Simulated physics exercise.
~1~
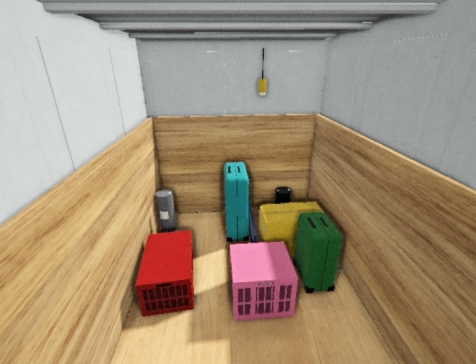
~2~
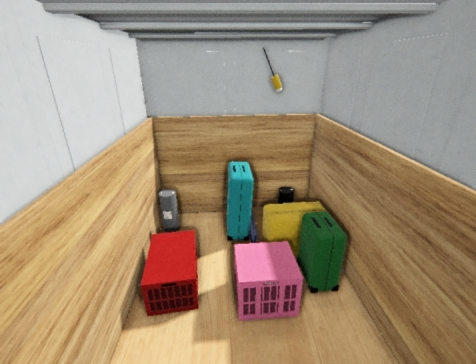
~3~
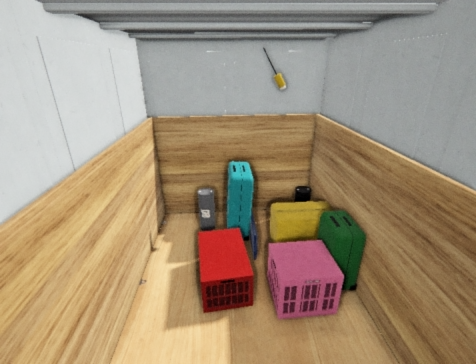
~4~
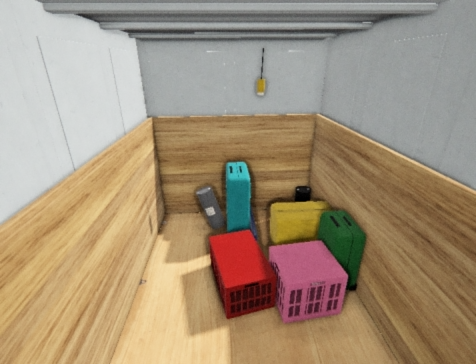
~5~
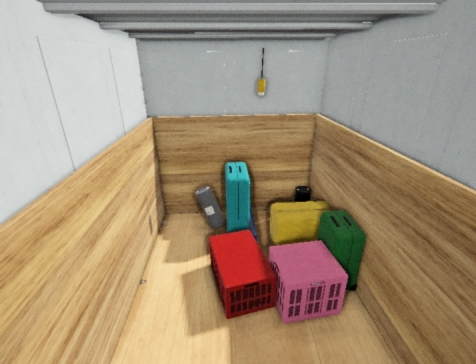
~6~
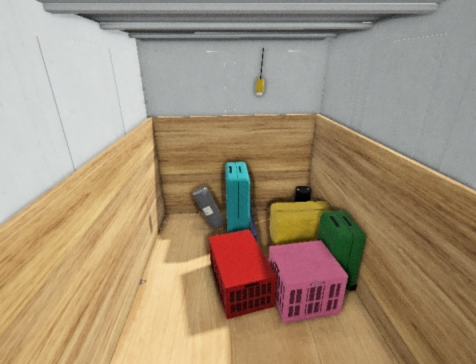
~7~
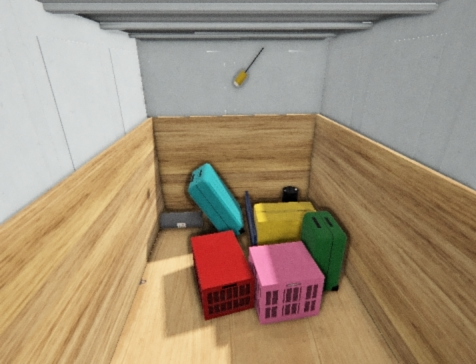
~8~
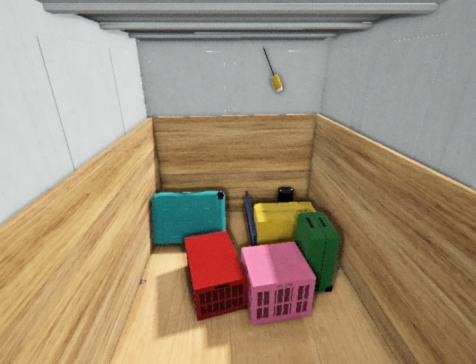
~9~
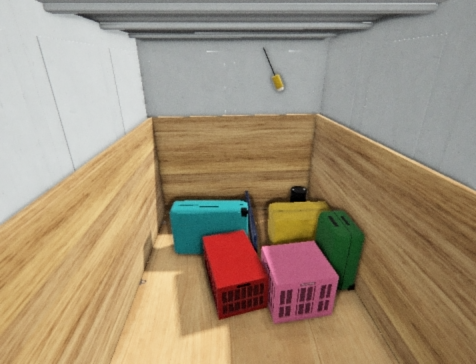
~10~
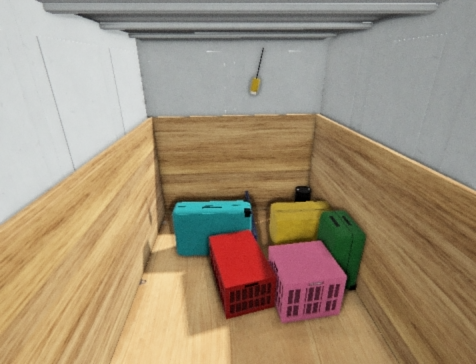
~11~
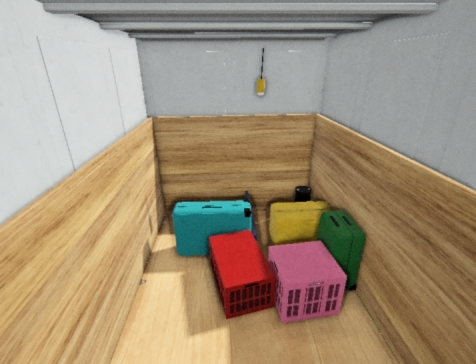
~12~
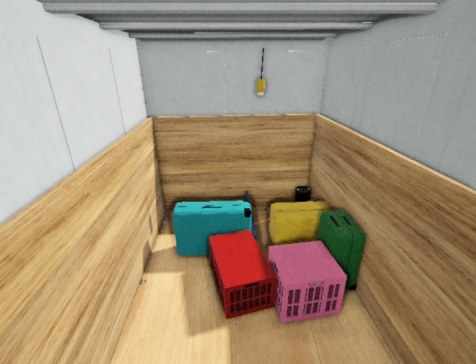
To begin with, a red crate, a pink crate, an upright turquoise suitcase, a green case, a yellow box and two small dark canisters stand loose in a wood-lined van bay, beneath a hanging lamp. The lamp swings and the crates slide right, along with the green case and the grey canister, which tips into a lean beside the turquoise case. After a short lull, the load shifts left, the grey canister falls flat and the turquoise case topples onto its side. Everything then slides back right and settles, the turquoise case lying down and the grey canister out of sight.
